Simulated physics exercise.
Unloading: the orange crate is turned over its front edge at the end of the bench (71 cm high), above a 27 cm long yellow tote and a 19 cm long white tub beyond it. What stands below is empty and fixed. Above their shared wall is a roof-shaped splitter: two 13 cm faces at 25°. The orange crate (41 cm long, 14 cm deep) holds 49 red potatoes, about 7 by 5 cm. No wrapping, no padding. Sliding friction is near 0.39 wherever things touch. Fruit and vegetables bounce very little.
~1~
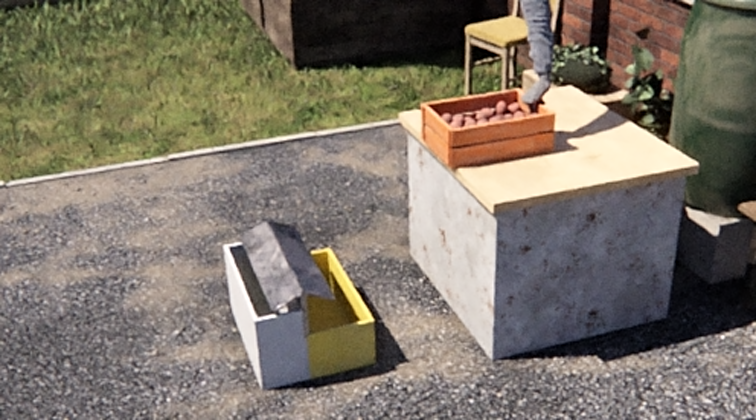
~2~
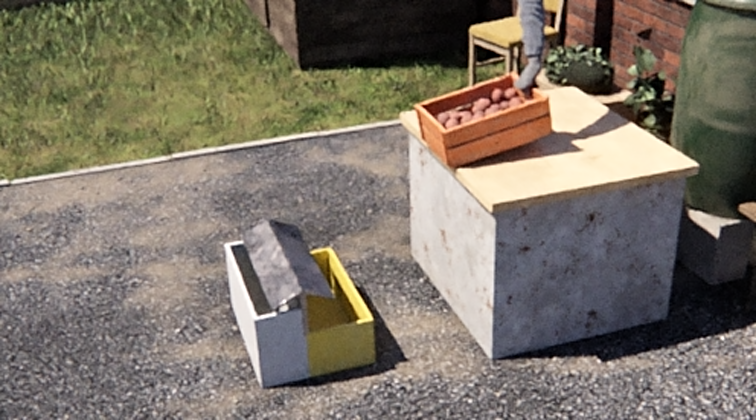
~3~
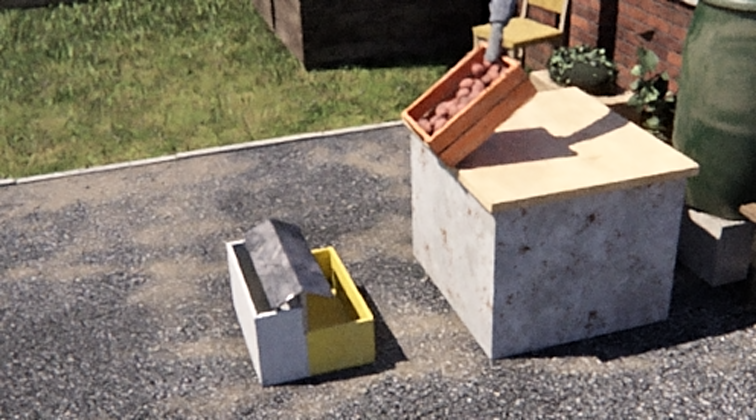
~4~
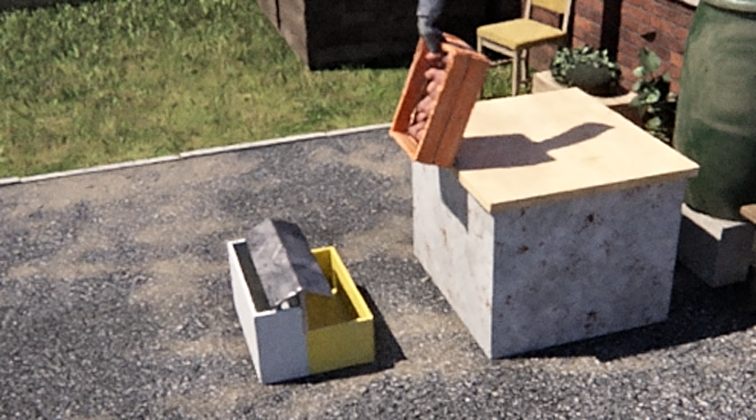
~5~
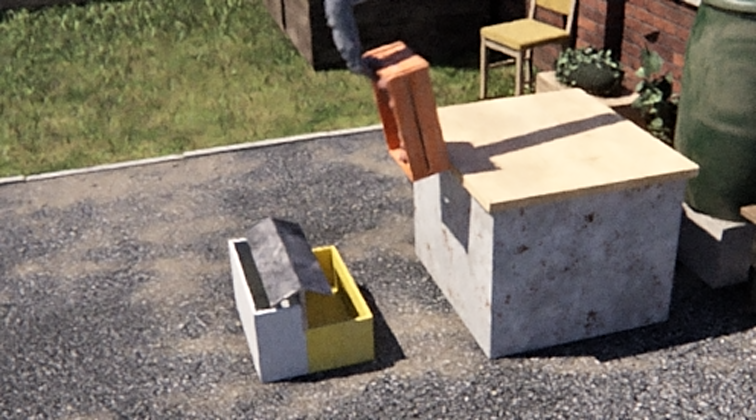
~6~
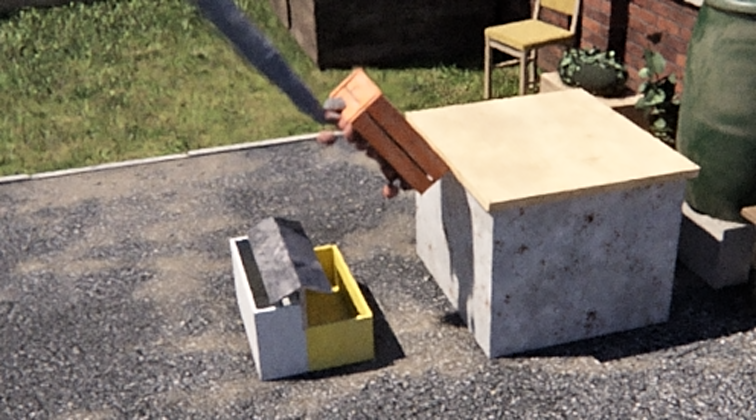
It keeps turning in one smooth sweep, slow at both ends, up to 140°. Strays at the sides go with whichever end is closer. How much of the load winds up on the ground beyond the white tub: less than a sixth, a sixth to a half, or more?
A sixth to a half of the red potatoes end on the ground beyond the white tub.
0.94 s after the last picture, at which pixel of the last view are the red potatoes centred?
Around (319, 326).
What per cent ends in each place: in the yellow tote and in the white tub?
Roughly 30 and 5 per cent.
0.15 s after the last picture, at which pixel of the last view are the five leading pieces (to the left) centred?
Near (256, 250).
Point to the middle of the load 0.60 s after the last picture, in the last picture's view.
Around (325, 323).
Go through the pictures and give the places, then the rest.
In the first picture (places track the rim corner closest to us here), orange crate (454, 130); yellow tote (310, 334); tipped 0°; all still inside.
Orange crate (447, 131); tipped 10°, in the second picture.
Orange crate (431, 138); tipped 36°, in the third picture.
Orange crate (415, 157); tipped 69°, in the fourth picture.
Orange crate (412, 179); tipped 102°, in the fifth picture.
Orange crate (419, 193); yellow tote (309, 327); tipped 128°; 11 out, the lowest potato at (391, 191), in the sixth picture.
Then, 0.15 s after the last picture, tilt 140°; 49 in the air.
Then, 0.34 s after the last picture, tilt 140°; 9 in the yellow tote, 1 in the white tub, 12 on the ground short of the yellow tote, 2 on the ground beyond the white tub and 25 in the air.
Then, 0.60 s after the last picture, tilt 140°; 14 in the yellow tote, 1 in the white tub, 17 on the ground short of the yellow tote, 10 on the ground beyond the white tub and 7 in the air.
Final count (0.94 s after the last picture), 14 in the yellow tote, 2 in the white tub, 17 on the ground short of the yellow tote and 16 on the ground beyond the white tub. Asked share, 16 of 49, 33 per cent.
